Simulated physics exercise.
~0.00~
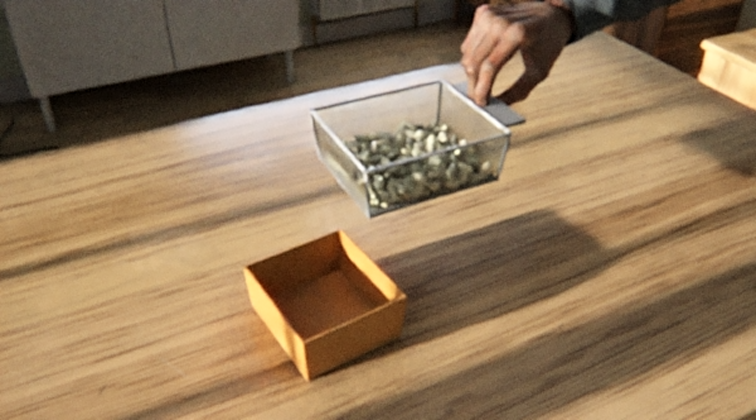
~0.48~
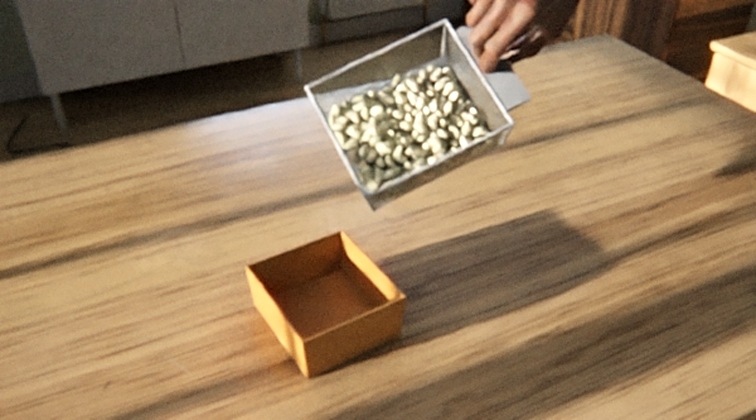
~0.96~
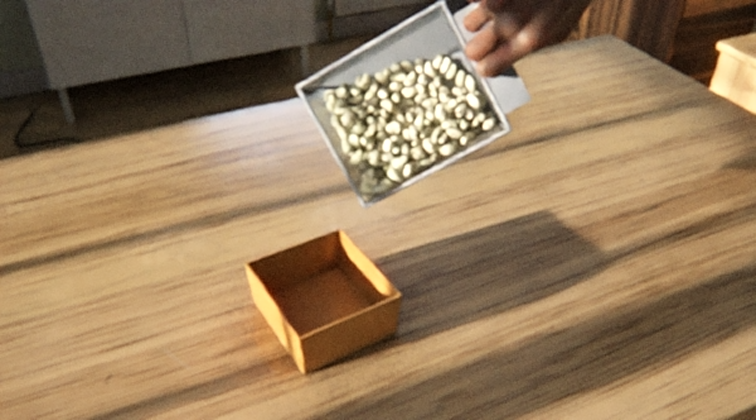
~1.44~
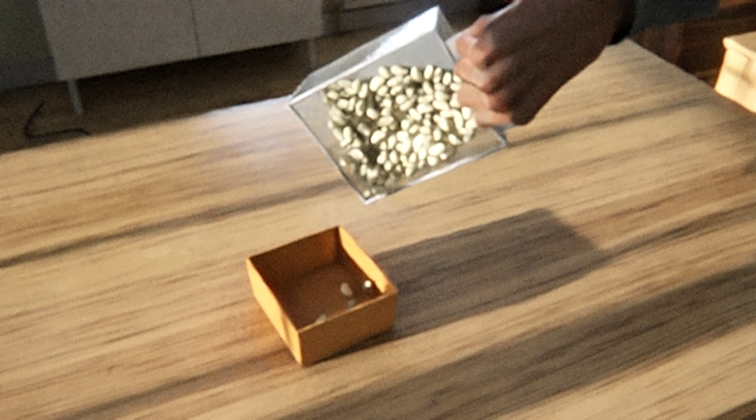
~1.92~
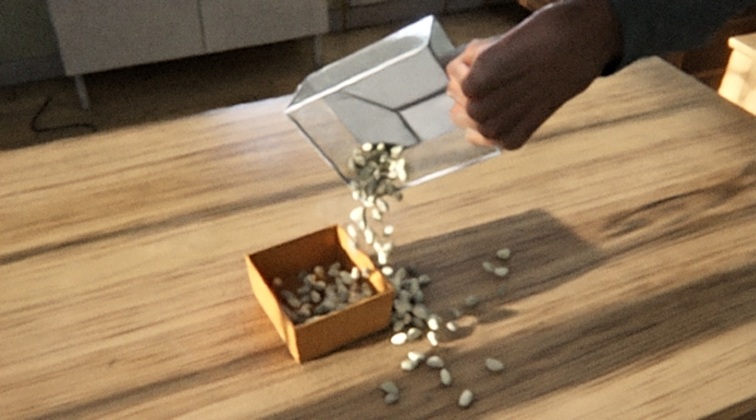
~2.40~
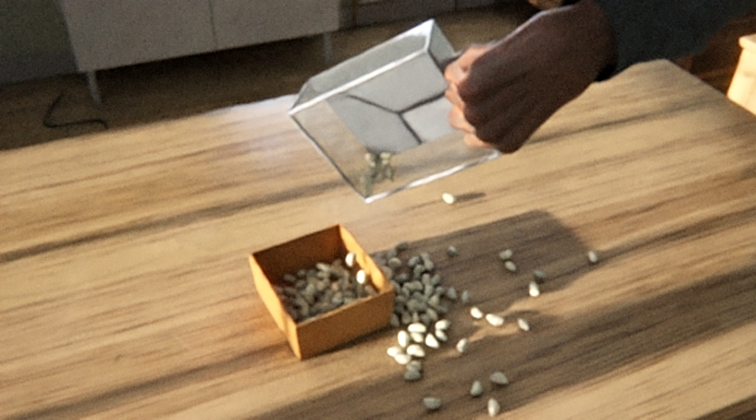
The clip shows a hand tilting a clear box of pale beans above a small orange-brown open tin on a wooden table, pouring them out until the box is nearly empty, with many beans in the tin and many others scattered on the table to its right.
